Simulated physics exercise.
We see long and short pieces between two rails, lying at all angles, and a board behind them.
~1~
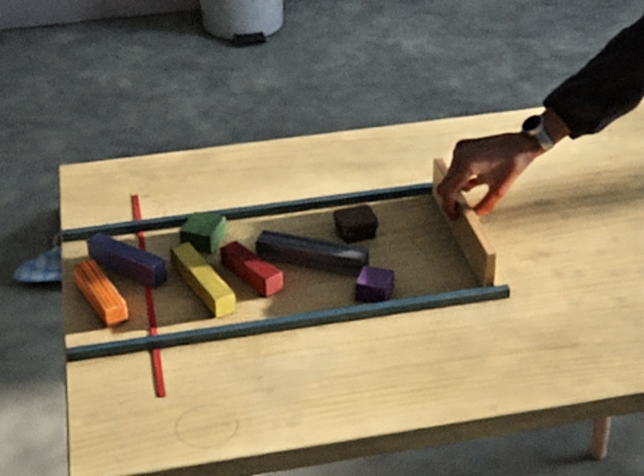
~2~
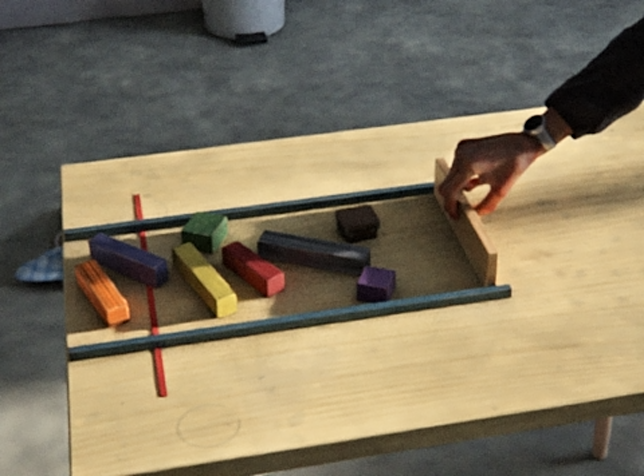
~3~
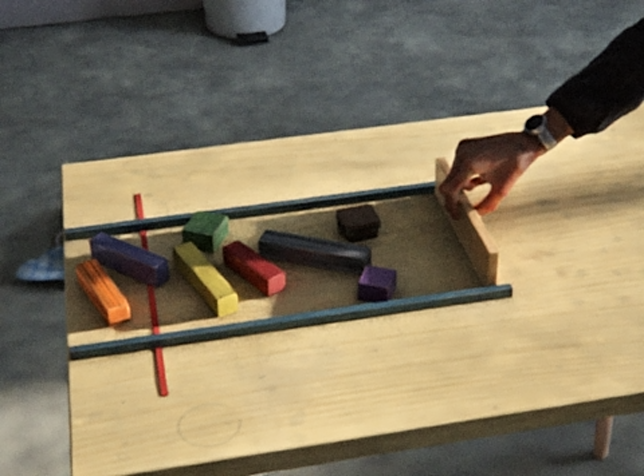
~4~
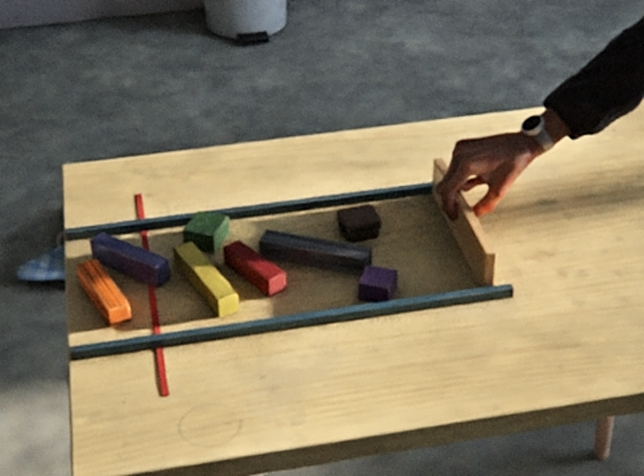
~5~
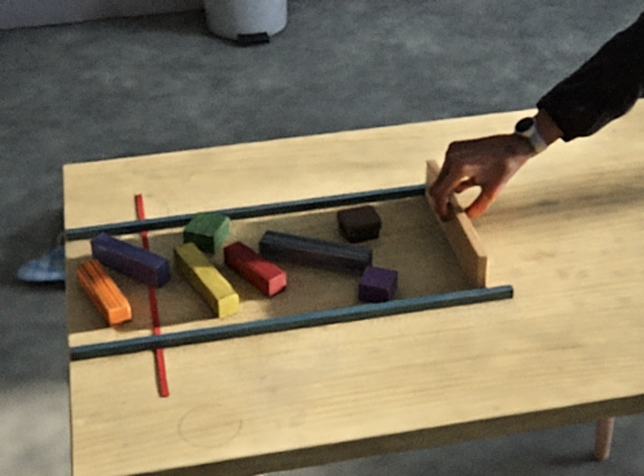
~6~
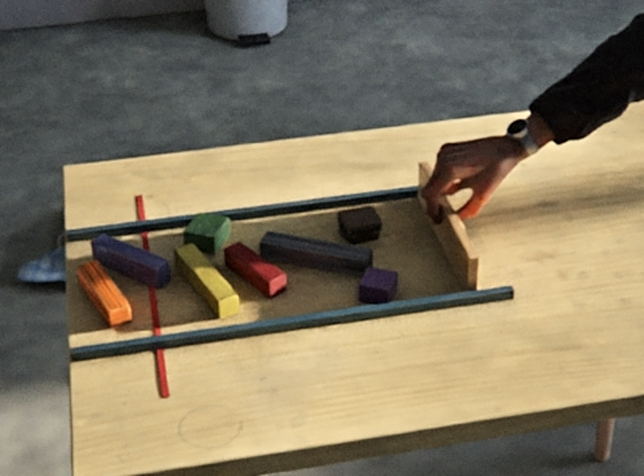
At the start, a hand holds a wooden board upright at the right end of two dark rails, with colored blocks lying at various angles between them. The hand barely moves at first, then slides the board a short way left, while the blocks stay in place, untouched.
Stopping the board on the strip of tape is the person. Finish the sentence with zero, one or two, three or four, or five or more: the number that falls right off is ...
The number that falls right off is one or two.
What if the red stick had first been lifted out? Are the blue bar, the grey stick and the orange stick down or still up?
Result - blue bar: Gone; grey stick: Up; orange stick: Gone.
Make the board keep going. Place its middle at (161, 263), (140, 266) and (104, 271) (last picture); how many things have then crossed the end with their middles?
Going through the three places, I get 2, 2 and 6.
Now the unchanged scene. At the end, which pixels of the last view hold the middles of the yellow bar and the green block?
Result: One at about (87, 309), the other at about (89, 241).
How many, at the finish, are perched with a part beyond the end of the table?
Overhanging ones - 1.
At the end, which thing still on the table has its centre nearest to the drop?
That's the yellow bar.
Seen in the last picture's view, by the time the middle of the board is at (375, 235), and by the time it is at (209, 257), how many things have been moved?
The first count is 2, and then it's 8.
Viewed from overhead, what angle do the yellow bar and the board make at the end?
Near 25 degrees.
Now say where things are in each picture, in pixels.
Orange stick (100, 293); blue bar (127, 261); yellow bar (202, 279); board (462, 221); tape (147, 284), in the first picture.
Blue bar (128, 260); board (464, 221), in the second picture.
Yellow bar (205, 278); grey stick (315, 252), in the third picture.
Orange stick (103, 292); purple block (378, 285), in the fourth picture.
Blue bar (130, 260); brown case (359, 225), in the fifth picture.
Orange stick (104, 293); blue bar (130, 261); yellow bar (206, 280); board (446, 225); tape (151, 284), in the sixth picture.
A little later, none off yet; orange stick at rest near (104, 293); blue bar at rest near (130, 261); yellow bar at rest near (206, 280).
Next, none off yet; orange stick shifted a little near (84, 299); blue bar shifted a little near (90, 273); yellow bar shifted about its own width near (140, 301).
When it is over, the number that fall off is one or two; down, blue bar and orange stick.
